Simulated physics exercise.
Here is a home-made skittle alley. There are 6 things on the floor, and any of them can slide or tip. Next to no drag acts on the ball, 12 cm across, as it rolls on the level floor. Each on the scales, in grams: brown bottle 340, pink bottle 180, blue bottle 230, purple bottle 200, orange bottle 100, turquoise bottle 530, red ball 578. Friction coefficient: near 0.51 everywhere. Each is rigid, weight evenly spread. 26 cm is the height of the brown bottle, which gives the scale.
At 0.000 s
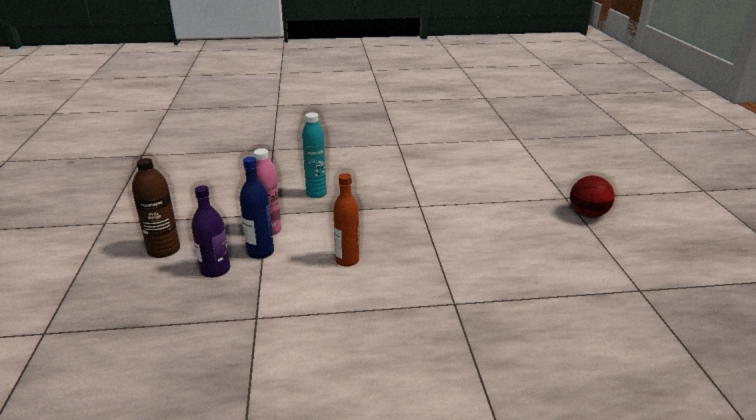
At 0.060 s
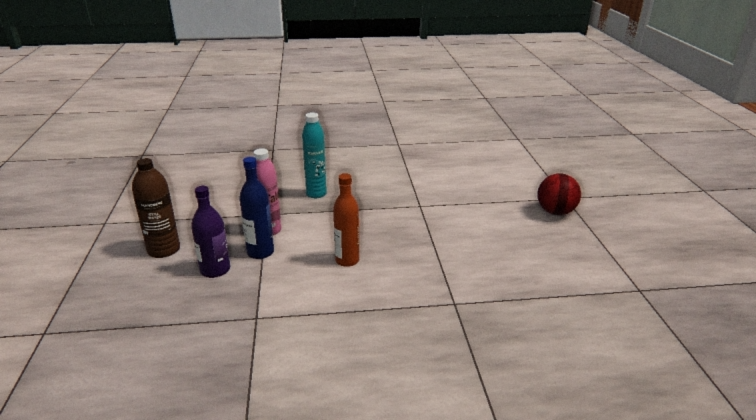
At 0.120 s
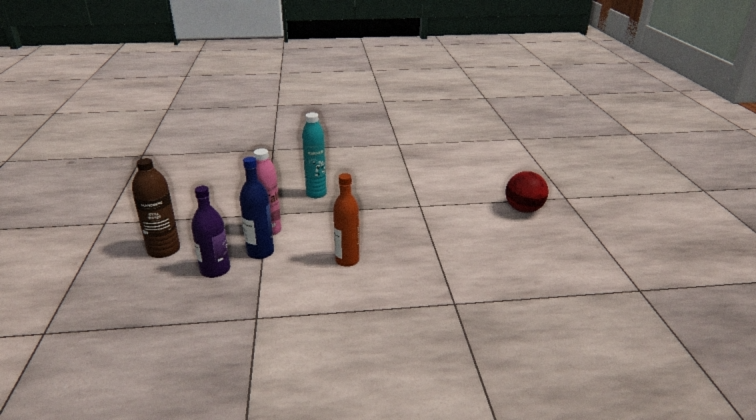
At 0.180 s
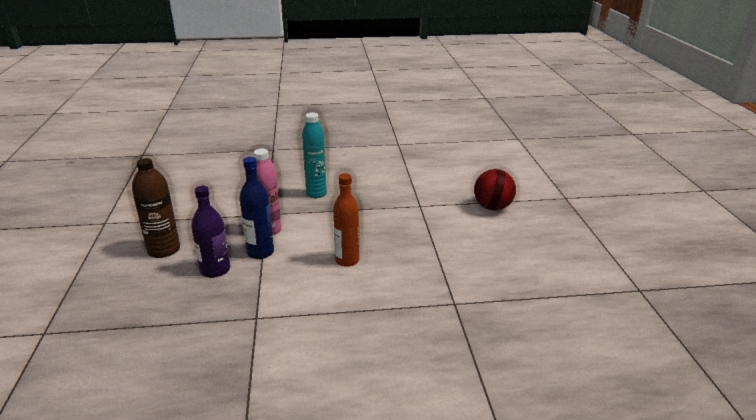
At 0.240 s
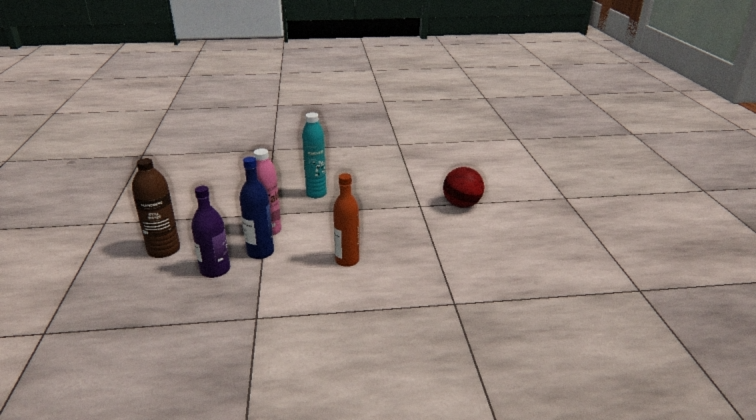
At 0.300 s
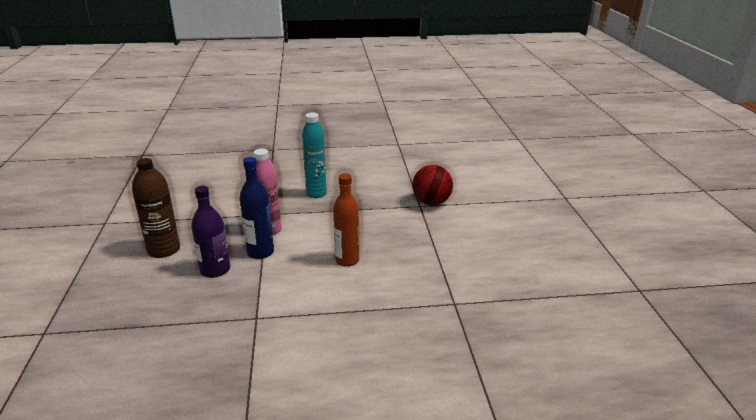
Six bottles stand upright in a loose cluster on a pale tiled floor, seen from above at an angle, with dark green cabinets along the far edge. Brown, purple, blue and pink ones are at the left, with turquoise behind and orange at the cluster's right. From the right, a red ball rolls steadily leftward across the tiles, while the bottles and camera stay still.
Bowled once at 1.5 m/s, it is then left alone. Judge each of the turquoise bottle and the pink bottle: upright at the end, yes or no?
Turquoise bottle - no; pink bottle - yes.
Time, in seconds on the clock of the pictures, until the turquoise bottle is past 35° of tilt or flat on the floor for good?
Around 0.7 seconds.
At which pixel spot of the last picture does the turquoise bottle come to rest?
Around pixel (247, 179).
After 0.50 s, 73 cm rolled; red ball near (340, 176).
After 0.90 s, 79 cm rolled; red ball near (320, 180); turquoise bottle on its side near (247, 179).
In the end (4.0 s), toppled on the floor, turquoise bottle; the other 5 under 8 cm from the start. At the end, from the last picture's camera, turquoise bottle near (247, 178), pink bottle near (265, 192).
